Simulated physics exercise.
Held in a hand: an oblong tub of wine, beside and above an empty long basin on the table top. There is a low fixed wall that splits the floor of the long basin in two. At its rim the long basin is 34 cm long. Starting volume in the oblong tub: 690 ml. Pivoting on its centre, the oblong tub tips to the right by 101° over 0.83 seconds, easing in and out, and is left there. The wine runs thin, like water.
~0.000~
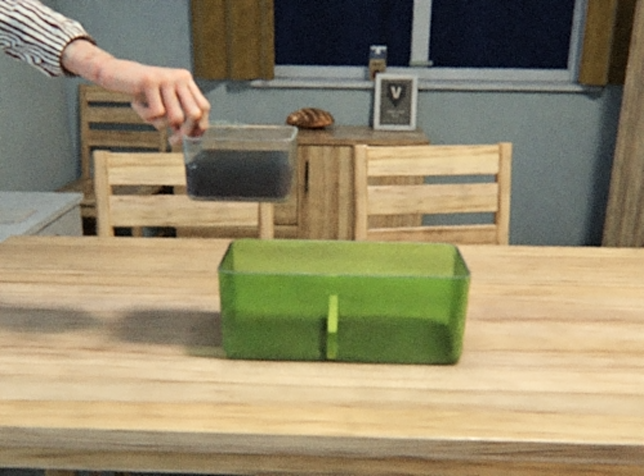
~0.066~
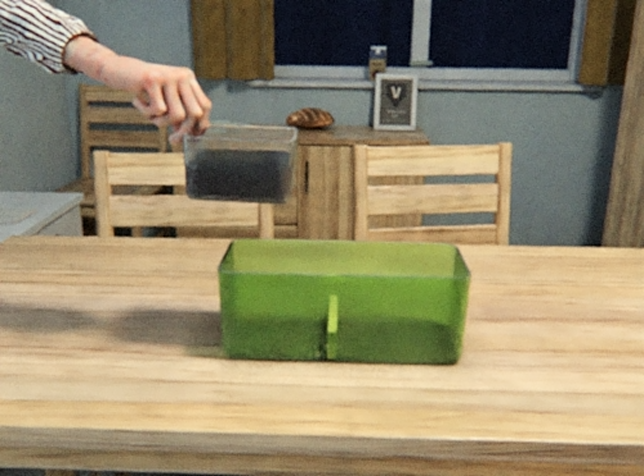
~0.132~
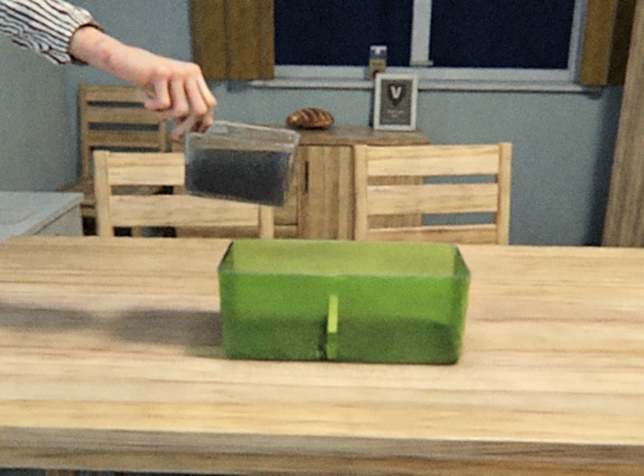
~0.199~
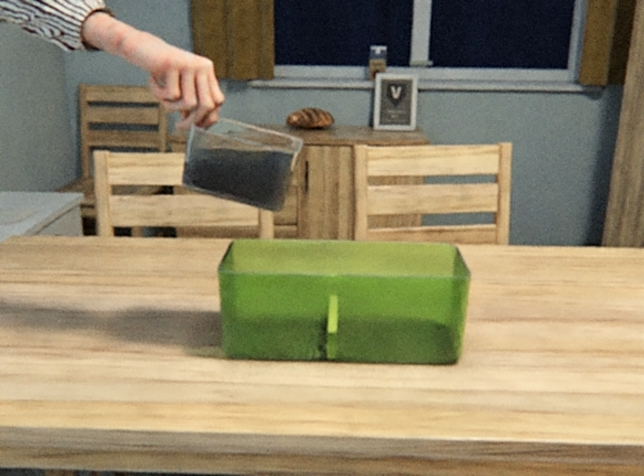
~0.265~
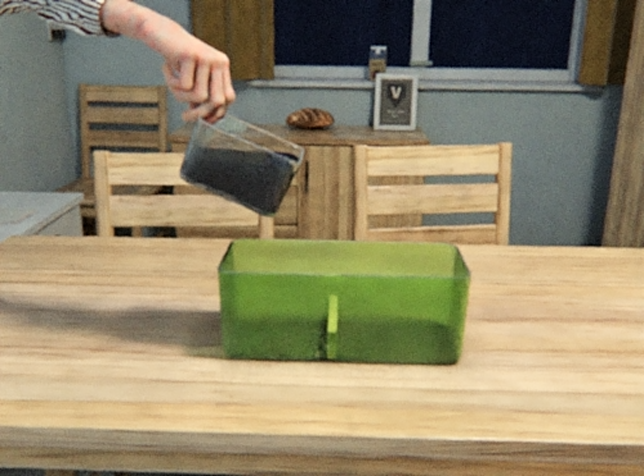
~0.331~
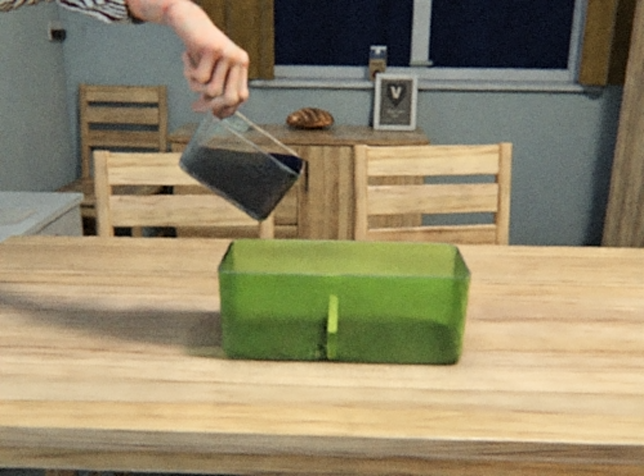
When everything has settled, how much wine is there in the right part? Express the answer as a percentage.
54 out of 100.
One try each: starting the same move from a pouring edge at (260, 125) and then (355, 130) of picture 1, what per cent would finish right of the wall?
The first try gives around 10 percent, the second around 90 percent.
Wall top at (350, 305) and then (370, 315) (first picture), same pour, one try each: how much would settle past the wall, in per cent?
Respectively close to 15 and 10 %.
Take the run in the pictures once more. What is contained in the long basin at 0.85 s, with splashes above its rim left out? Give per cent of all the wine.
Reading: Approx. 82 %.
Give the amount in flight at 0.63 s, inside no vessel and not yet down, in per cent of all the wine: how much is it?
Close to 36 in a hundred.
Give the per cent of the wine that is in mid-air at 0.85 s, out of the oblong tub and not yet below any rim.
Roughly 7 %.
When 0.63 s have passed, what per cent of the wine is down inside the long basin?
Roughly 30 percent of it.
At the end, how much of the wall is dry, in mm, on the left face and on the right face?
Some 24 mm on the left and 24 mm on the right.
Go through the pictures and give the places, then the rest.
In the first frame, it leans 0°; its right rim is at (294, 135); the wine meets the walls at (194, 155) and (293, 157); the long basin's rim runs from (225, 256) to (464, 261); the wall's top is at (333, 313).
In the second frame, it leans 2°; its right rim is at (295, 136); the wine meets the walls at (194, 155) and (293, 158).
In the third frame, it leans 6°; its right rim is at (297, 141); the wine meets the walls at (194, 154) and (294, 158).
In the fourth frame, it leans 14°; its right rim is at (300, 148); the wine meets the walls at (194, 154) and (295, 159).
In the fifth frame, it leans 23°; its right rim is at (301, 158); the wine meets the walls at (193, 153) and (297, 160).
In the sixth frame, it leans 35°; its right rim is at (301, 169); the wine meets the walls at (189, 152) and (299, 162); 1 per cent is over the edge.
After 0.63 s the tilt is 87° and 35 per cent is still to pour, 4 is left of the wall and 26 right of it.
After 0.85 s the tilt is 101° and 11 per cent is still to pour, 27 is left of the wall and 55 right of it.
After 1.08 s the tilt is 101° and 2 per cent is still to pour, 42 is left of the wall and 54 right of it.
After 1.33 s the tilt is 101° and 0 per cent is still to pour, 45 is left of the wall and 54 right of it.
In the end 45 per cent lies left of the wall, 54 right of it and 0 outside.
